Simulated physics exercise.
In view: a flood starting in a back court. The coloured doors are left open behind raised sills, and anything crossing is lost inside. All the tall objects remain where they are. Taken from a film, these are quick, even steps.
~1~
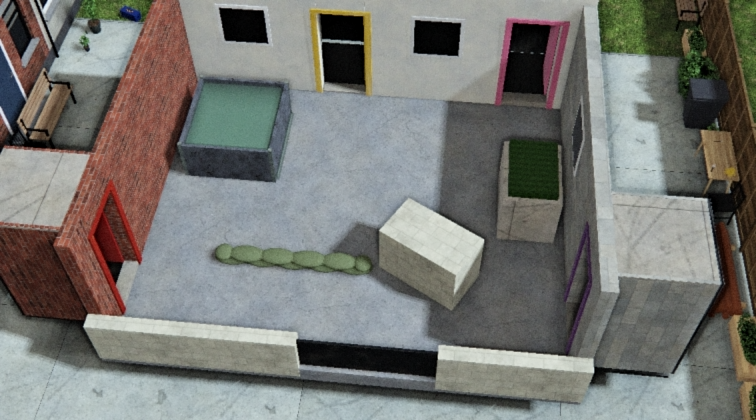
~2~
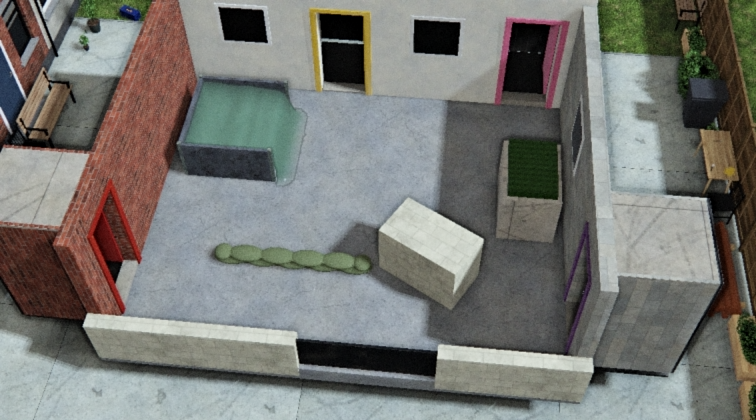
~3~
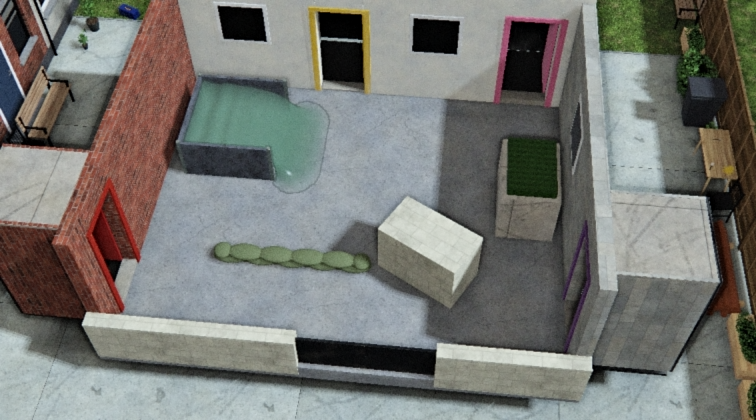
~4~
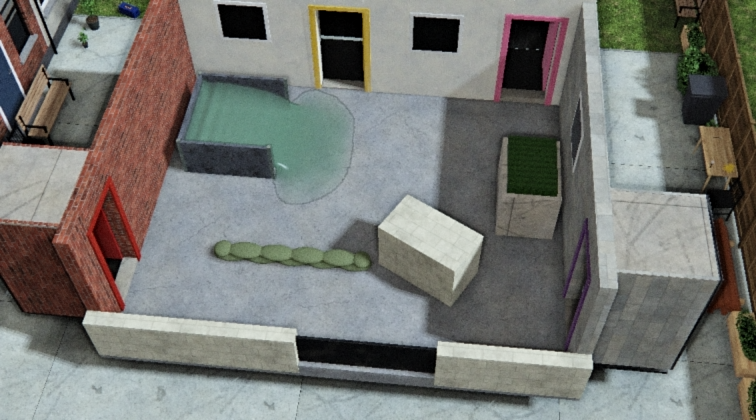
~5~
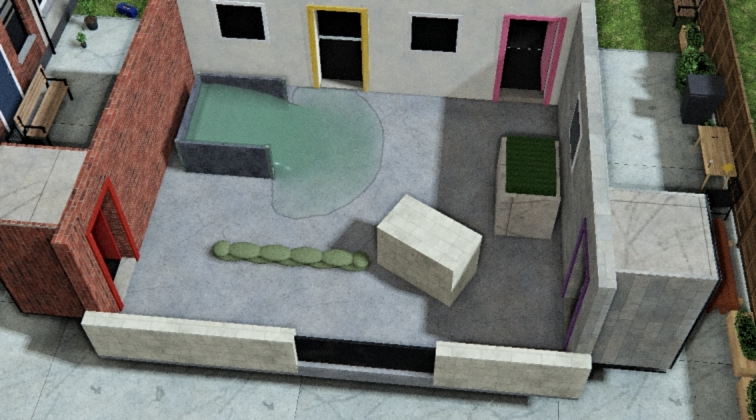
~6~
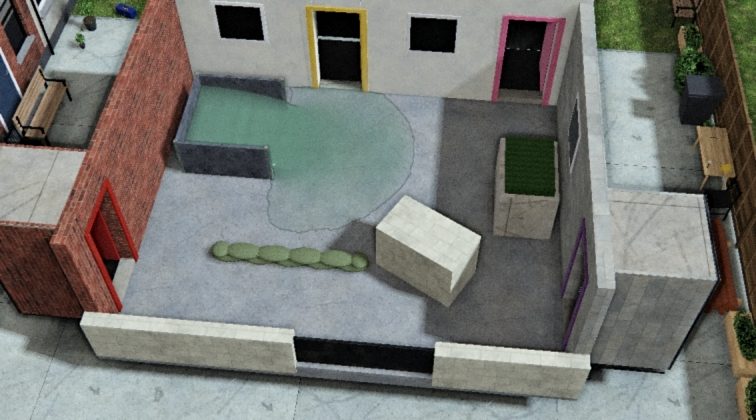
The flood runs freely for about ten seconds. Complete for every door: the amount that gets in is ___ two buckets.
Yellow door: More than; purple door: More than; pink door: More than; red door: At most.
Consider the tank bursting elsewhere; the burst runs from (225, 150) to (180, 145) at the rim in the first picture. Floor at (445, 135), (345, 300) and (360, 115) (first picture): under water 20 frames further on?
Result, in sequence: Spared by the spill, sodden, spared by the spill.
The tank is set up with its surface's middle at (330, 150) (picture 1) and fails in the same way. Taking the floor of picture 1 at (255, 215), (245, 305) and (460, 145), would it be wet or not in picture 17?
As listed: Untouched, untouched, reached.
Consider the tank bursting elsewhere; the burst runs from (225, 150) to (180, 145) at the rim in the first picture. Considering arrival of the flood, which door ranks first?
Answer - the red one.
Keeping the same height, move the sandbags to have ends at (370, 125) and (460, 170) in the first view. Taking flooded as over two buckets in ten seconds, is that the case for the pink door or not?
Looking at the pink door, I'd say it doesn't reach the limit.
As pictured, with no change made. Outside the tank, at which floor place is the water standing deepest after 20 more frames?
It will be deepest around (530, 174).
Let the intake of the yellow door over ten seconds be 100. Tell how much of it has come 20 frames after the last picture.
Roughly 90 %.
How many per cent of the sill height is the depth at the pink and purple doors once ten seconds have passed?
The first sits near 40 in a hundred and the second near 230 in a hundred.
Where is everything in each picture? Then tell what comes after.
The water tank at (235, 116) is whole and still, in the first picture.
The front is at (295, 110), out from the gap at (279, 135), in the second picture.
Water pours out at (278, 136) and has run to (318, 108), in the third picture.
Water pours out at (279, 135) and has run to (331, 188), in the fourth picture.
Water pours out at (277, 136) and has run to (374, 171), in the fifth picture.
The front is at (409, 162), out from the gap at (276, 137), in the sixth picture.
A moment on, water covers 40 % of the floor; the yellow door under two buckets in, the purple door not reached, the pink door not reached, the red door not reached.
Next, water covers 50 % of the floor; the yellow door over two buckets in, the purple door not reached, the pink door wet at the sill, nothing in, the red door not reached.
Then, water covers 55 % of the floor; the yellow door over two buckets in, the purple door over two buckets in, the pink door over two buckets in, the red door not reached.
Later, water covers 70 % of the floor; the yellow door over two buckets in, the purple door over two buckets in, the pink door over two buckets in, the red door not reached.
In the end, water covers 95 % of the floor; the yellow door over two buckets in, the purple door far over two buckets in, the pink door over two buckets in, the red door wet at the sill, nothing in.
